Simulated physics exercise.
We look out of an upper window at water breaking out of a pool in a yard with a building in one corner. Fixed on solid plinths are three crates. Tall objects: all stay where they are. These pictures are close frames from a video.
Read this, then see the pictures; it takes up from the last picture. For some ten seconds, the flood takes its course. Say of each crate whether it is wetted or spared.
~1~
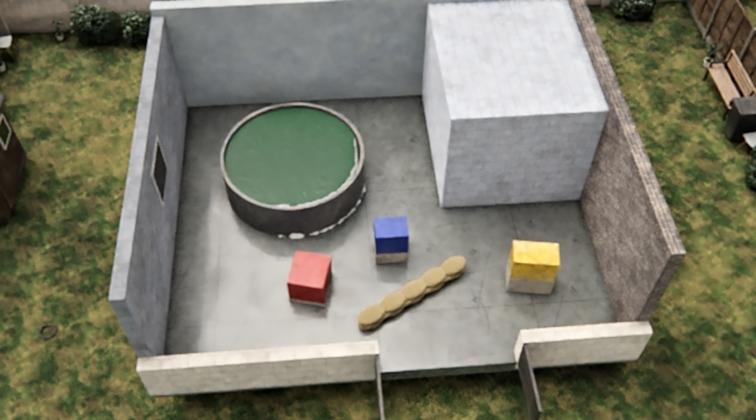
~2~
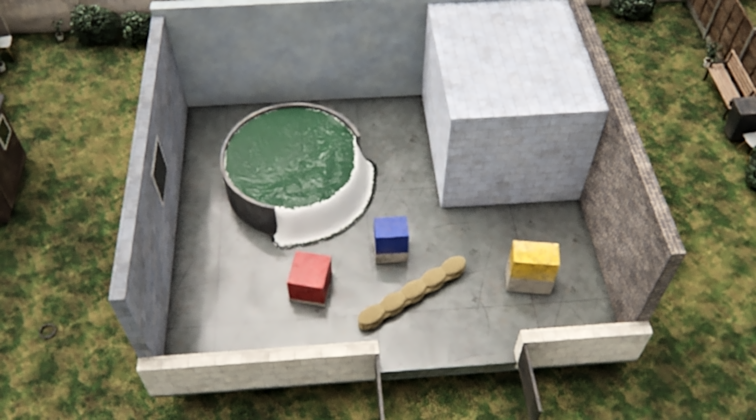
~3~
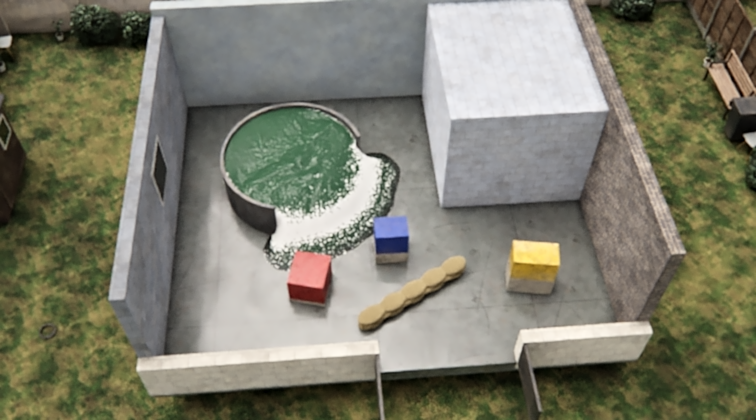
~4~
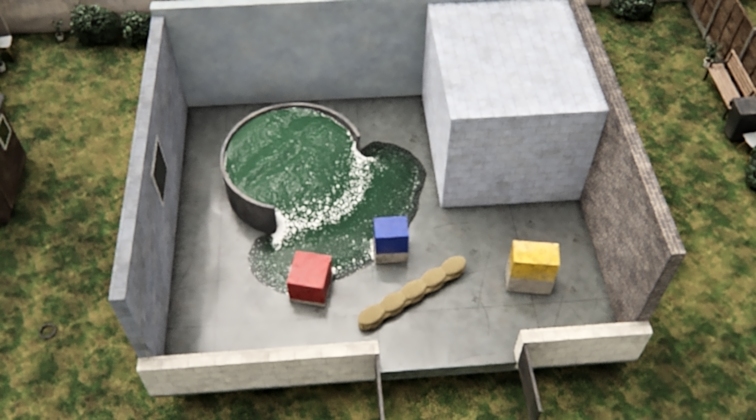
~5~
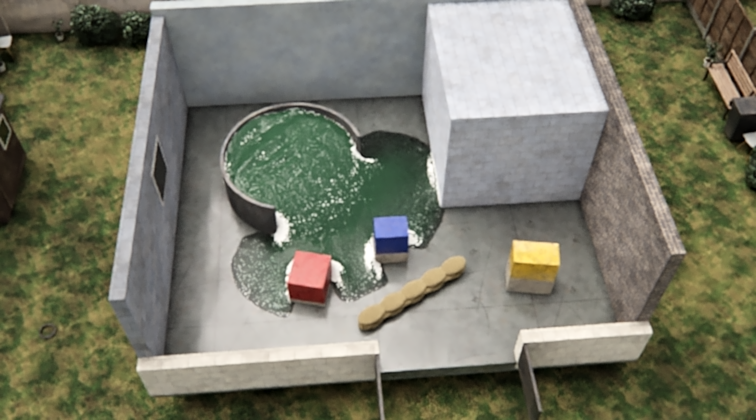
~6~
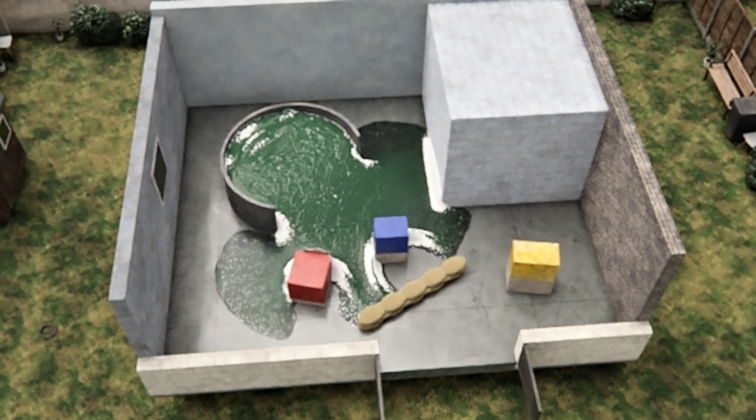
As I see it, the blue crate is hit by the water. The yellow crate is spared. The red crate is hit by the water.
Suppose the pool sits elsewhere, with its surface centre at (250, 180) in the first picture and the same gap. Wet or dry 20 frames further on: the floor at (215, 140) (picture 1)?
Untouched.
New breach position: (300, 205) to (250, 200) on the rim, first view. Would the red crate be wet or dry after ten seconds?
Red crate: Overtopped.
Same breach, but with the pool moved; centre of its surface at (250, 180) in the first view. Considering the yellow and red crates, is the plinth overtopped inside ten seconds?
Briefly, yellow crate stays clear, while red crate gets flooded.
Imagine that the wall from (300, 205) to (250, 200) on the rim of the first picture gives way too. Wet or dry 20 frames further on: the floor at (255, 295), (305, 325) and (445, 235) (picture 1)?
Well, the first one's sodden, the second's sodden, and the third's sodden.
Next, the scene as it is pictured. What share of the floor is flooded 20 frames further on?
Near 85 in a hundred.
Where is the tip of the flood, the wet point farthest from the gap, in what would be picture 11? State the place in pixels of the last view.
Close to (578, 270), I think.
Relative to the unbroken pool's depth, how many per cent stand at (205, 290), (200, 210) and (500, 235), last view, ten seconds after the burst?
First spot 10 %, second 16 %, third 12 %.
A moment on, water covers 45 % of the floor; the blue crate water round its plinth, the yellow crate water round its plinth, the red crate water round its plinth.
Next, water covers 70 % of the floor; the blue crate water round its plinth, the yellow crate water round its plinth, the red crate water round its plinth.
Then, water covers 85 % of the floor; the blue crate water round its plinth, the yellow crate water round its plinth, the red crate water round its plinth.
Later, water covers 100 % of the floor; the blue crate water round its plinth, the yellow crate water round its plinth, the red crate water round its plinth.
In the end, water covers 100 % of the floor; the blue crate was topped, the yellow crate stayed above the water, the red crate was topped.
